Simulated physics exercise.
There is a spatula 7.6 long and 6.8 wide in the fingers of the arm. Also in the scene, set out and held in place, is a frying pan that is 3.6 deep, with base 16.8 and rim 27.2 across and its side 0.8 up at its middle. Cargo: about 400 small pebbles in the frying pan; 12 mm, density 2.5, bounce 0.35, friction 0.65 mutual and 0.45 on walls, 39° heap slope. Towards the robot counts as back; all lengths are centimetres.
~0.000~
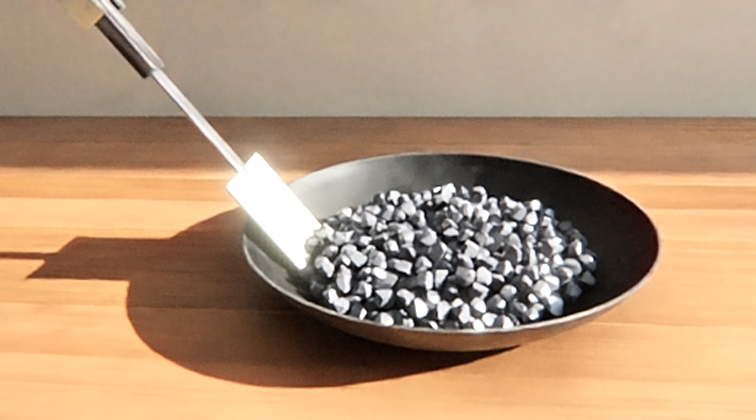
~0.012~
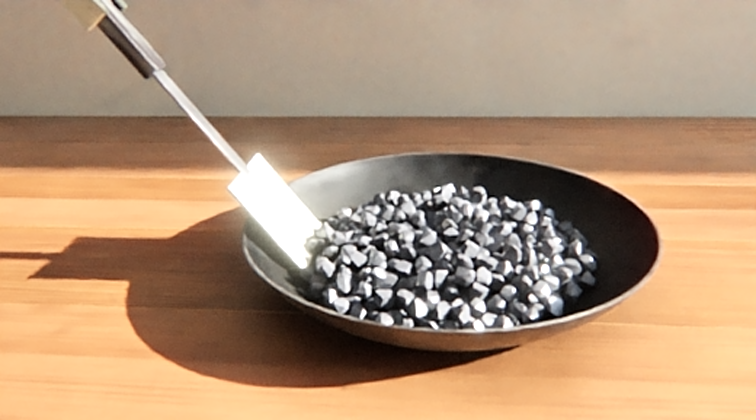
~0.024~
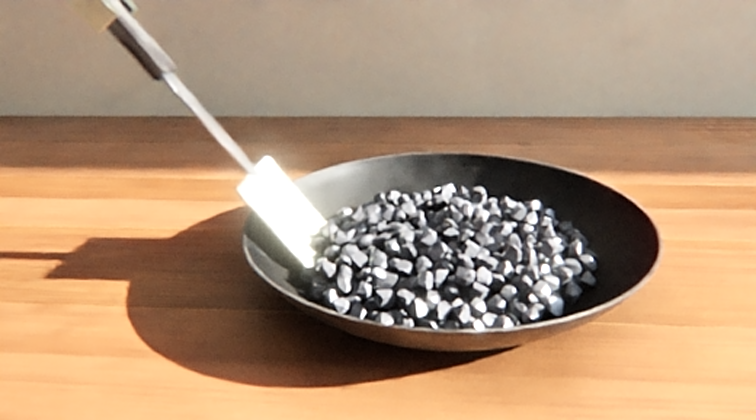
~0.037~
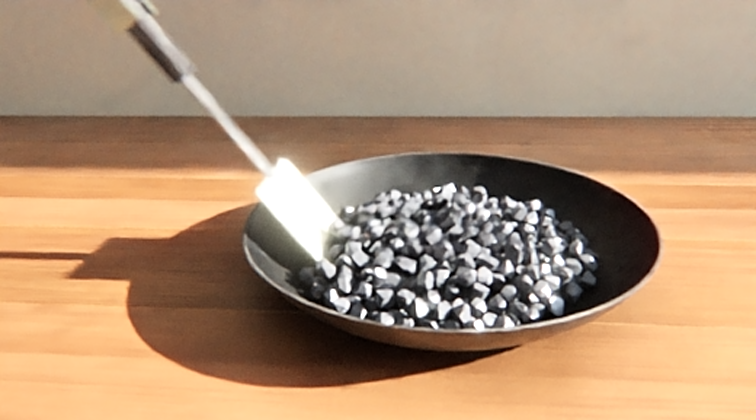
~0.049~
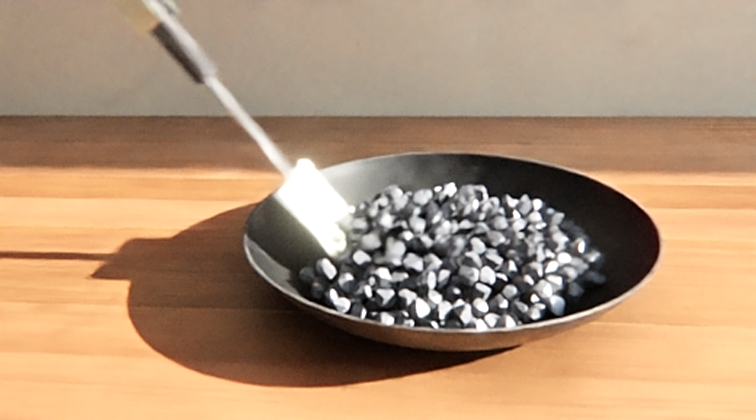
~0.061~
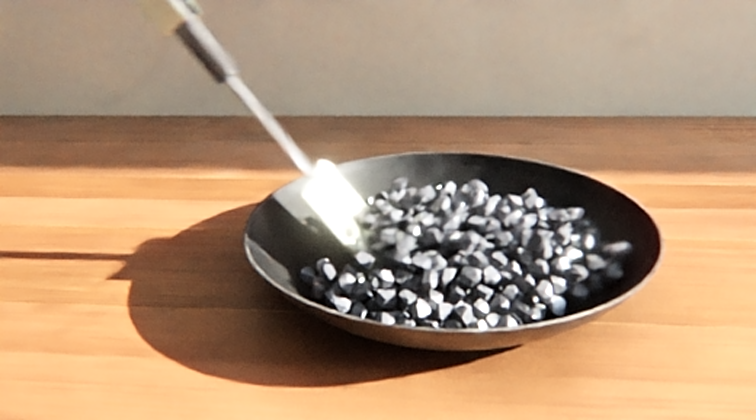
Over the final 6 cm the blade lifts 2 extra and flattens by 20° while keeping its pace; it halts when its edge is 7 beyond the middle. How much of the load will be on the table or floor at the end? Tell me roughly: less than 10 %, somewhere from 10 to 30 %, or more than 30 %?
Somewhere from 10 to 30 %.
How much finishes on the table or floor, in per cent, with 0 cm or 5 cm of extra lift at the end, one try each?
5 and 15 %.
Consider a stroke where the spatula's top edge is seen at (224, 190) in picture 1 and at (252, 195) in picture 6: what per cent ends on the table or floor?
Roughly 0 percent ends up there.
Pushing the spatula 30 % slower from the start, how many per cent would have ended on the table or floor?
About 10 per cent.
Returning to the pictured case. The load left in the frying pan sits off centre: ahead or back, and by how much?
Ahead of centre, near 4.5 centimetres.
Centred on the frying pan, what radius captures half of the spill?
20 cm.
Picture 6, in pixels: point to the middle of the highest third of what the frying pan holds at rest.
It is centred near (590, 231) in the last view.
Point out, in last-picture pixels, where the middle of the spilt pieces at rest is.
In the last view, it's around (721, 268).
After 0.09 s, sloping 53°, highest piece 7 above the table; 402 in the frying pan.
After 0.12 s, sloping 47°, highest piece 9 above the table; 399 in the frying pan, 3 on the blade or in flight.
After 0.34 s, sloping 33°, highest piece 5 above the table; 352 in the frying pan, 47 on the table or floor, 3 on the blade or in flight.
After 1.39 s, sloping 33°, highest piece 5 above the table; 349 in the frying pan, 53 on the table or floor.
In the end, 349 in the frying pan, 53 on the table or floor. That is 13 % on the table or floor.
